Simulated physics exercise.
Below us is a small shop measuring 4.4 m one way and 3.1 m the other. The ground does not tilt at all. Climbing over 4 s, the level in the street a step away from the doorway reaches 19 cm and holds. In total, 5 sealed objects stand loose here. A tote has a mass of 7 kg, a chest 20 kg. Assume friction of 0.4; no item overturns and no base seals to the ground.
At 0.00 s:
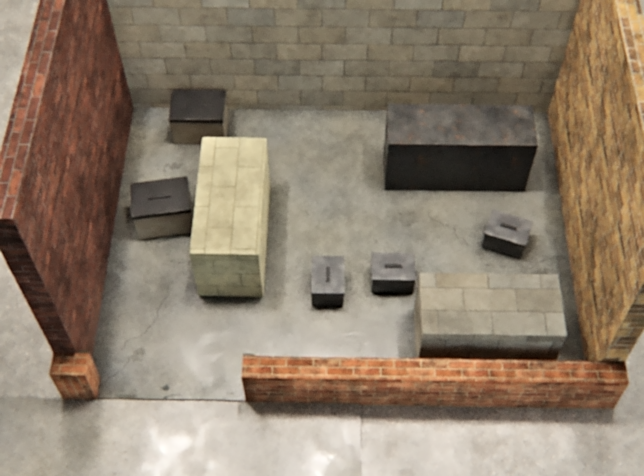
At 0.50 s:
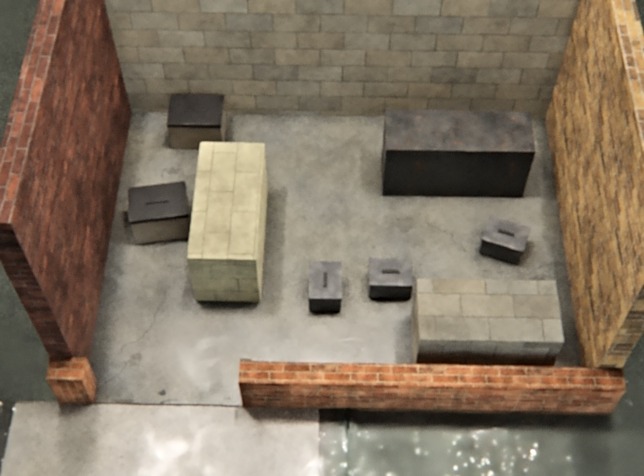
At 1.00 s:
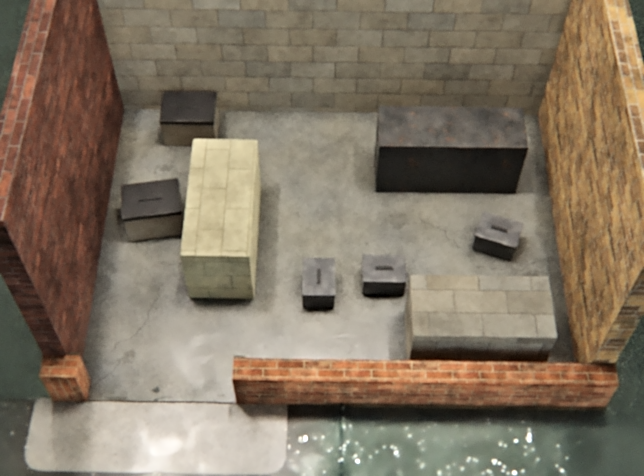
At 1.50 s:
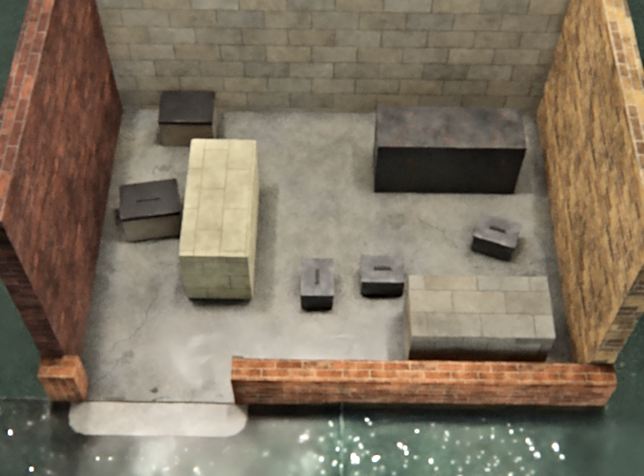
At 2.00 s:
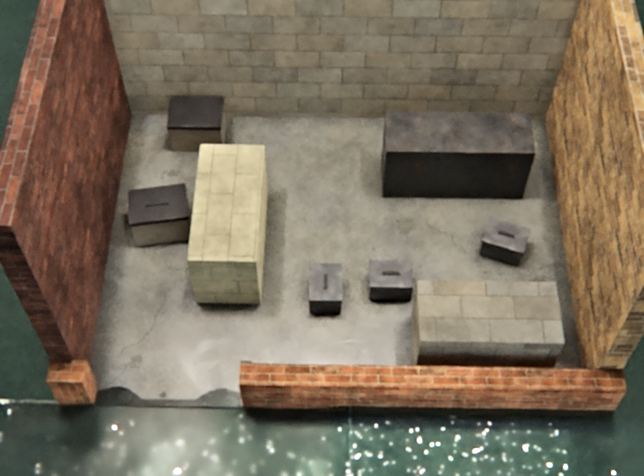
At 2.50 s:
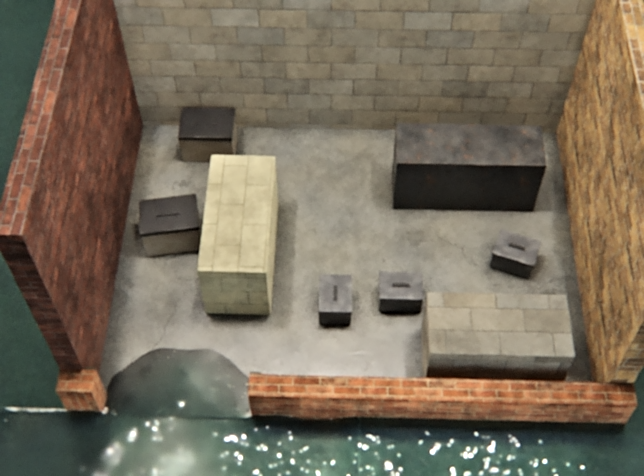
A roofless brick-walled room of blocks and boxes standing still as dark water surrounds it and begins spreading through the front gap.
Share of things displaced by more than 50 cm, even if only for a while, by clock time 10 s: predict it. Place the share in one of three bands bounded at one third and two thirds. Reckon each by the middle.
Most likely a clear majority gets moved that far.
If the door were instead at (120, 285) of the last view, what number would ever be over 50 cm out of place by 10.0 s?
You'd get 3 in that case.
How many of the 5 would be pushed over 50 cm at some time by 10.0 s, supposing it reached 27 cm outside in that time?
Under that setup the answer is 4.
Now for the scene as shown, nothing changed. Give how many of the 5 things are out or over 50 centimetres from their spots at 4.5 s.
By my tally, 0.
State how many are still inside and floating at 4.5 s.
0 at that moment.
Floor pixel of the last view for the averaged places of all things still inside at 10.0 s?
Centre of the remaining things: Roughly (452, 229).
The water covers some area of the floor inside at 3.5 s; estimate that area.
Wet area: Approx. 1.5 m2.
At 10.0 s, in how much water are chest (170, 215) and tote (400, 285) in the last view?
I'd estimate 6 cm for the first and 5 cm for the second.
After 3.5 s 0 of 5 are over 50 cm from their spots; 0 afloat.
After 4.5 s 0 of 5 are over 50 cm from their spots; 0 afloat.
After 7.0 s 2 of 5 are over 50 cm from their spots; 0 afloat.
After 10.0 s 4 of 5 are over 50 cm from their spots, and 4 have been at some point; 2 afloat.
